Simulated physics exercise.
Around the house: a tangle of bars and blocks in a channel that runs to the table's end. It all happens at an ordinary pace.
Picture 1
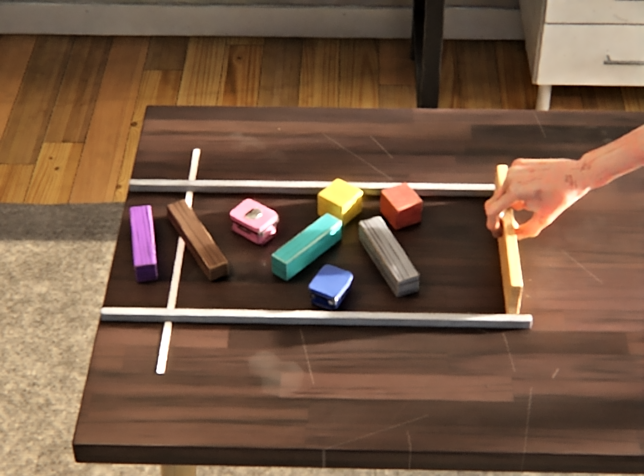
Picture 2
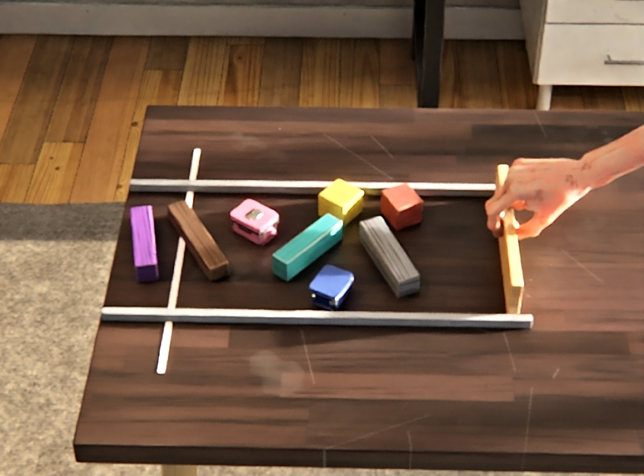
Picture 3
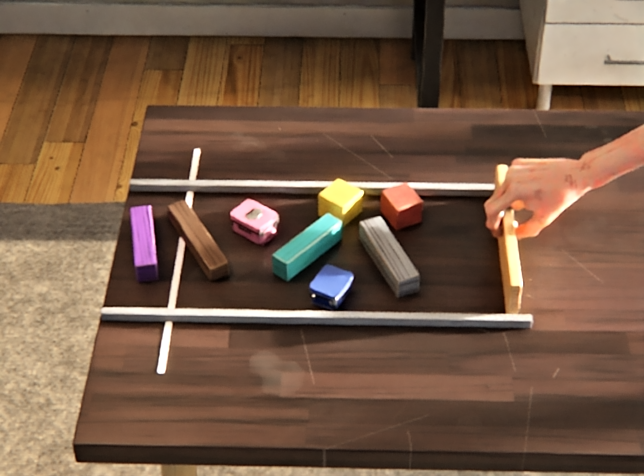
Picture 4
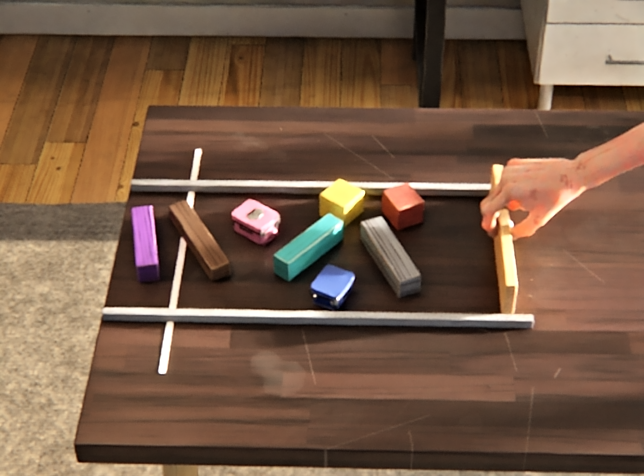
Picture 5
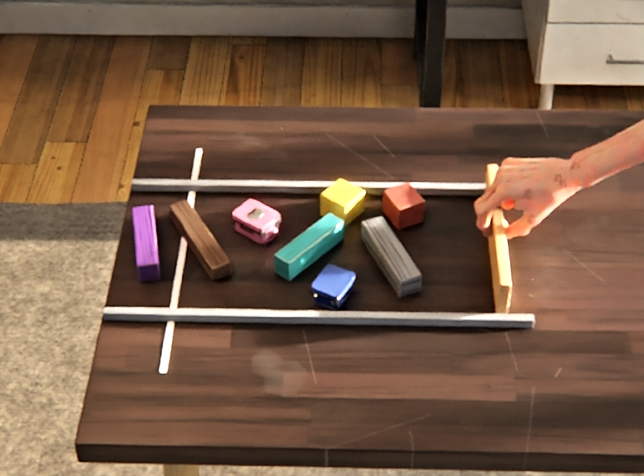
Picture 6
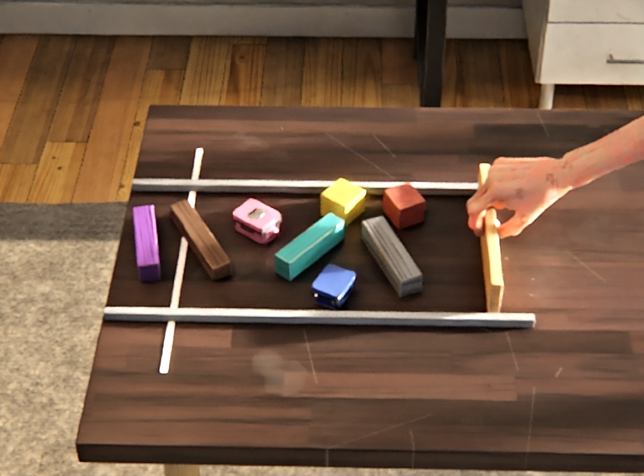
A hand slides a wooden board slightly left between two rails toward scattered colourful blocks.
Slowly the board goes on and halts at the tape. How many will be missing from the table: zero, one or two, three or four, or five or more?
Outcome: The number that fall off is one or two.
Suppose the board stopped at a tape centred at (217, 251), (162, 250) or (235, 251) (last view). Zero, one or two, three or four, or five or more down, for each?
One after another: No fall at all; three or four; none at all.
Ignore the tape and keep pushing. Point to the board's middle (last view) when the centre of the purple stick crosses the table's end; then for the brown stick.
Near (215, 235) and (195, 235).
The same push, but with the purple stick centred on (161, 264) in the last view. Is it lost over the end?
From there it drops off.
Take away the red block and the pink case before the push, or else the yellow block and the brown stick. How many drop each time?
Fallen: 1, and 1 in the other try.
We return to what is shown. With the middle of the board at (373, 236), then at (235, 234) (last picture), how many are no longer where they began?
The counts are 4 and 8.
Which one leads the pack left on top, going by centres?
The pink case ends nearest.
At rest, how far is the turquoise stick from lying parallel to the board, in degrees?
Near 0 degrees.
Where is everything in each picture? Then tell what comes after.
In the first picture, purple stick (143, 243); brown stick (197, 239); pink case (254, 223); board (507, 239); tape (180, 250).
In the second picture, brown stick (198, 240); blue case (331, 289).
In the third picture, pink case (254, 223); grey stick (389, 256).
In the fourth picture, purple stick (145, 243); turquoise stick (309, 247).
In the fifth picture, brown stick (200, 240); red block (404, 206).
In the sixth picture, purple stick (147, 243); brown stick (200, 239); pink case (257, 223); board (489, 238); tape (183, 250).
A little later, none off yet; purple stick at rest near (147, 243); brown stick at rest near (200, 239); pink case at rest near (257, 223).
Next, none off yet; purple stick at rest near (147, 243); brown stick moving near (190, 242); pink case shifted about its own width near (212, 222).
When it is over, the number that fall off is one or two; down, brown stick and purple stick.
